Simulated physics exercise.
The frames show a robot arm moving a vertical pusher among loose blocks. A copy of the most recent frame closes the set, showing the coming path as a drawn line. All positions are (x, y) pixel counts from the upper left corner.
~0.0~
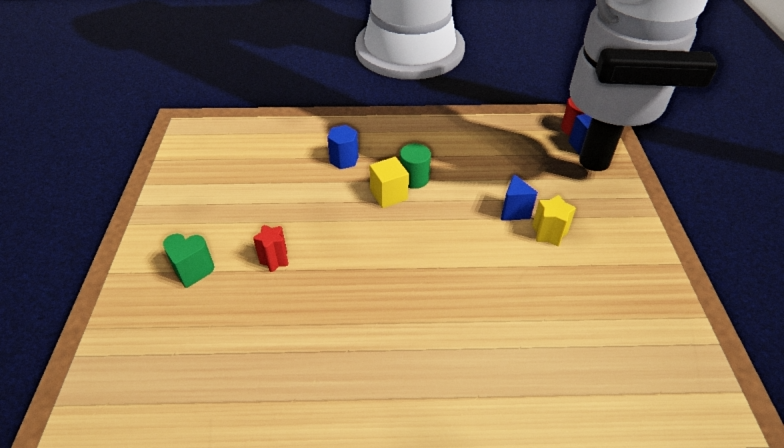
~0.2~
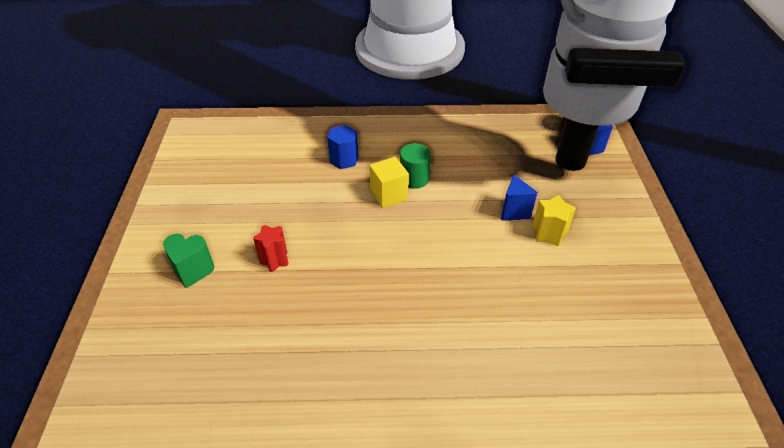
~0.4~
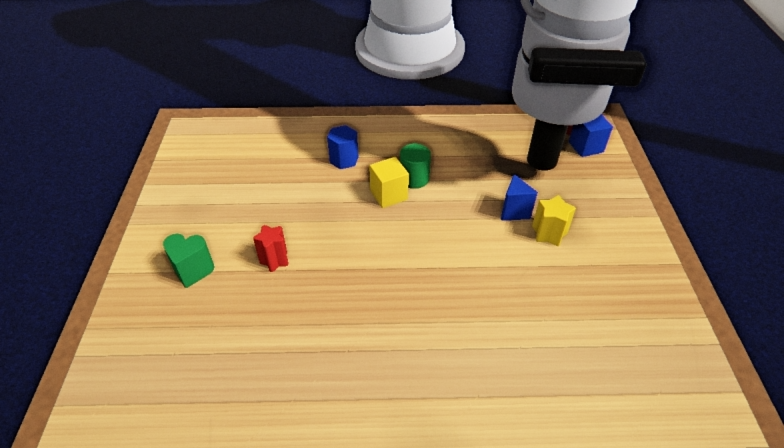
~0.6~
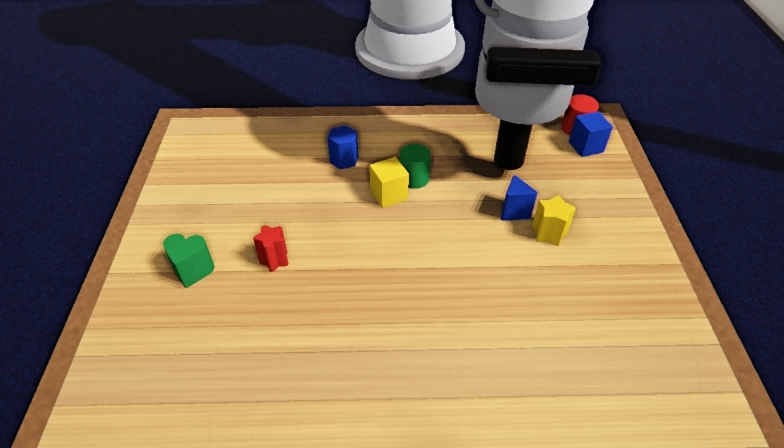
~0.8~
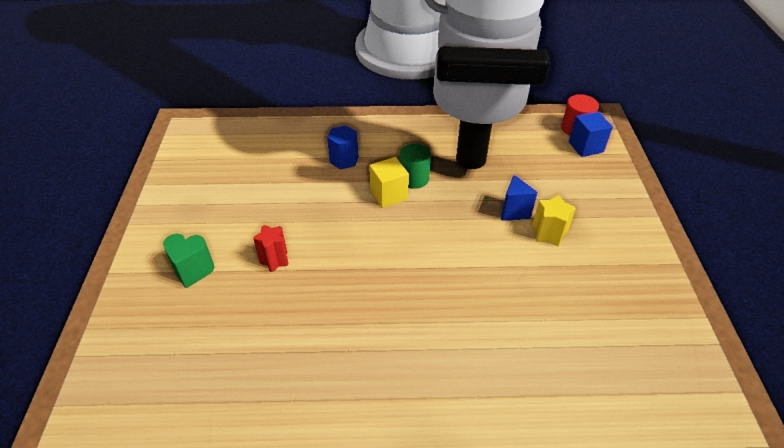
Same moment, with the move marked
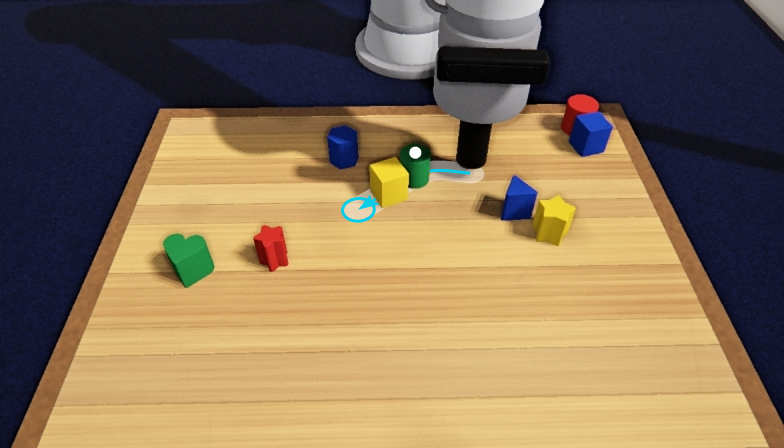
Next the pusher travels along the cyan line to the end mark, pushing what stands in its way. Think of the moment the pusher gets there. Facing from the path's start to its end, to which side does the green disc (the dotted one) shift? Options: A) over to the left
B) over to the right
That would be B.
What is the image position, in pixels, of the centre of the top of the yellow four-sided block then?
That would be at about pixel (334, 205).
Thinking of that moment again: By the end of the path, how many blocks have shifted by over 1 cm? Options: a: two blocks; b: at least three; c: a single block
The answer is a.
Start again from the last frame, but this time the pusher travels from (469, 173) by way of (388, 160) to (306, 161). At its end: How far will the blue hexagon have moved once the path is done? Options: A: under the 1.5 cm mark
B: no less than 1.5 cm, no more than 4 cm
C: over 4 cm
I choose C.
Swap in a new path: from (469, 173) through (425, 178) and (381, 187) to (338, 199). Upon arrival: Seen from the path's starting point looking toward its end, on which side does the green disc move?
Facing from start to end, it shifts right.
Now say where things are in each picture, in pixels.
In the first picture, lower end of the pusher (594, 162), tops of blocks, blue hexagon (342, 134), yellow four-sided block (389, 169), green disc (415, 153).
In the second picture, pusher (570, 162), blocks as before.
In the third picture, pusher (542, 161), blocks as before.
In the fourth picture, pusher (509, 161), blocks as before.
In the fifth picture, pusher (471, 160), blue hexagon (342, 134), yellow four-sided block (389, 169), green disc (415, 153).
The drawn path runs from (469, 173) via (427, 172) and (393, 189), ending at (358, 210); the dot is on the green disc.
The first path, step by step. One third of the way, pusher (427, 159); yellow four-sided block (383, 171), turned 20° anticlockwise; green disc (401, 154).
Two thirds of the way, pusher (391, 176); yellow four-sided block (364, 181), turned 65° anticlockwise; green disc (360, 161).
At the end, pusher (358, 197); blue hexagon not moved; yellow four-sided block (334, 205), turned 85° anticlockwise; green disc (343, 164).
